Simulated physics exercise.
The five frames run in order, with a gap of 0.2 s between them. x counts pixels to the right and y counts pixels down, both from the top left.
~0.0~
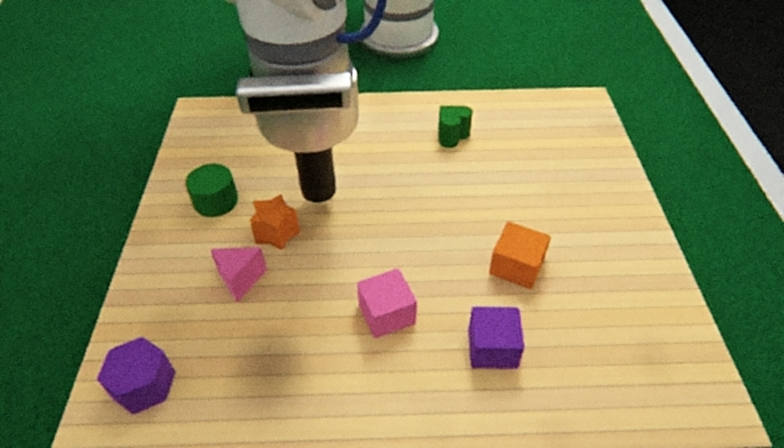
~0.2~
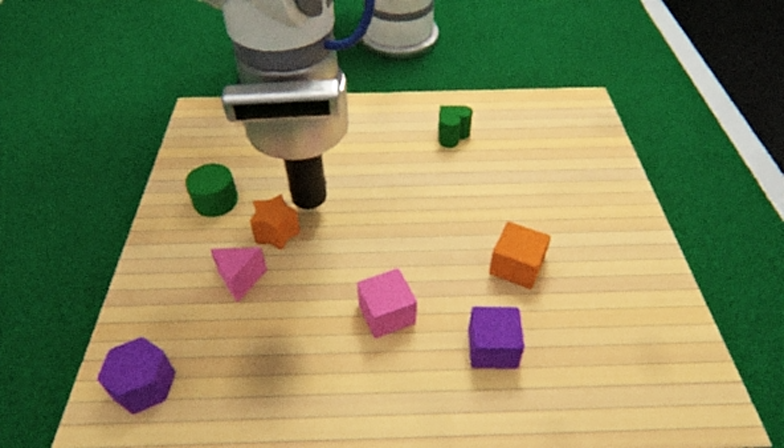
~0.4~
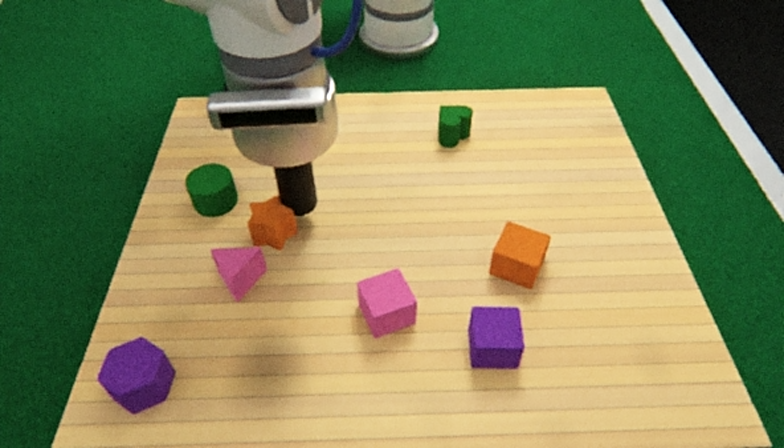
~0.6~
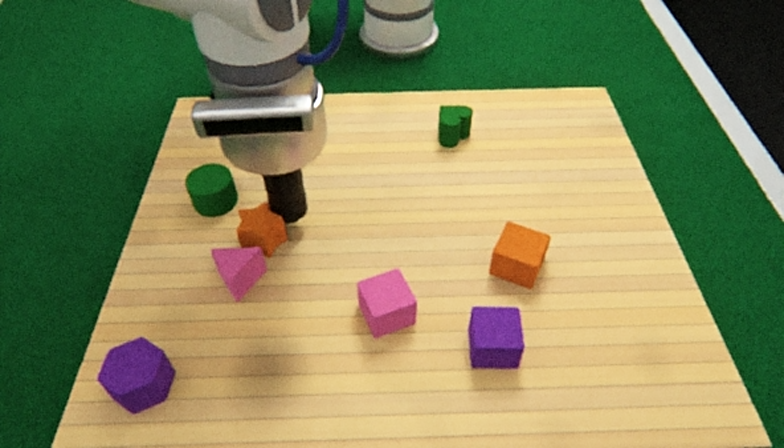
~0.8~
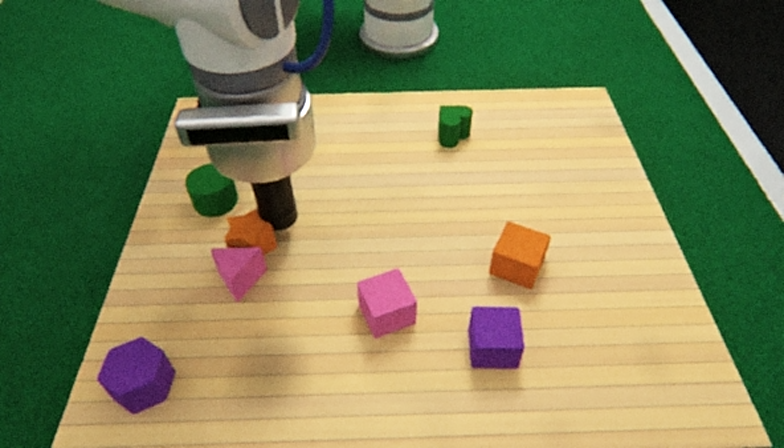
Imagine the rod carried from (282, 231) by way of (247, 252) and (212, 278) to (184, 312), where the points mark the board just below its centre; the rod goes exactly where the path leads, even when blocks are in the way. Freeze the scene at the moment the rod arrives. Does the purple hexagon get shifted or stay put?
By the last moment, the purple hexagon will still be in its place.
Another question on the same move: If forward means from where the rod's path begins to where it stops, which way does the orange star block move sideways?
It's pushed right.
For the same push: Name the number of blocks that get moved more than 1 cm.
Looking at the path, I think two of the blocks end up more than 1 cm away.
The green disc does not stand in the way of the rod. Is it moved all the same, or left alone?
The block you're asking about stays where it is.
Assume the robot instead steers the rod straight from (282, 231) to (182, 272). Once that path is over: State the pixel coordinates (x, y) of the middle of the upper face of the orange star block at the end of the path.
Pixel (137, 271).
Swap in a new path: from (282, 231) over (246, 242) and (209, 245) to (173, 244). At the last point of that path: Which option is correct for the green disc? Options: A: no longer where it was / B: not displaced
My answer is option B.
On the path given first. One third of the way, rod (242, 240); pink triangular block (220, 275), turned 25° anticlockwise; orange star block (206, 248).
Two thirds of the way, rod (206, 265); pink triangular block (219, 277), turned 30° anticlockwise; orange star block (165, 273).
At the end, rod (178, 300); purple hexagon still; green disc still; pink triangular block (214, 288), turned 65° anticlockwise; orange star block (132, 297), turned 30° clockwise.
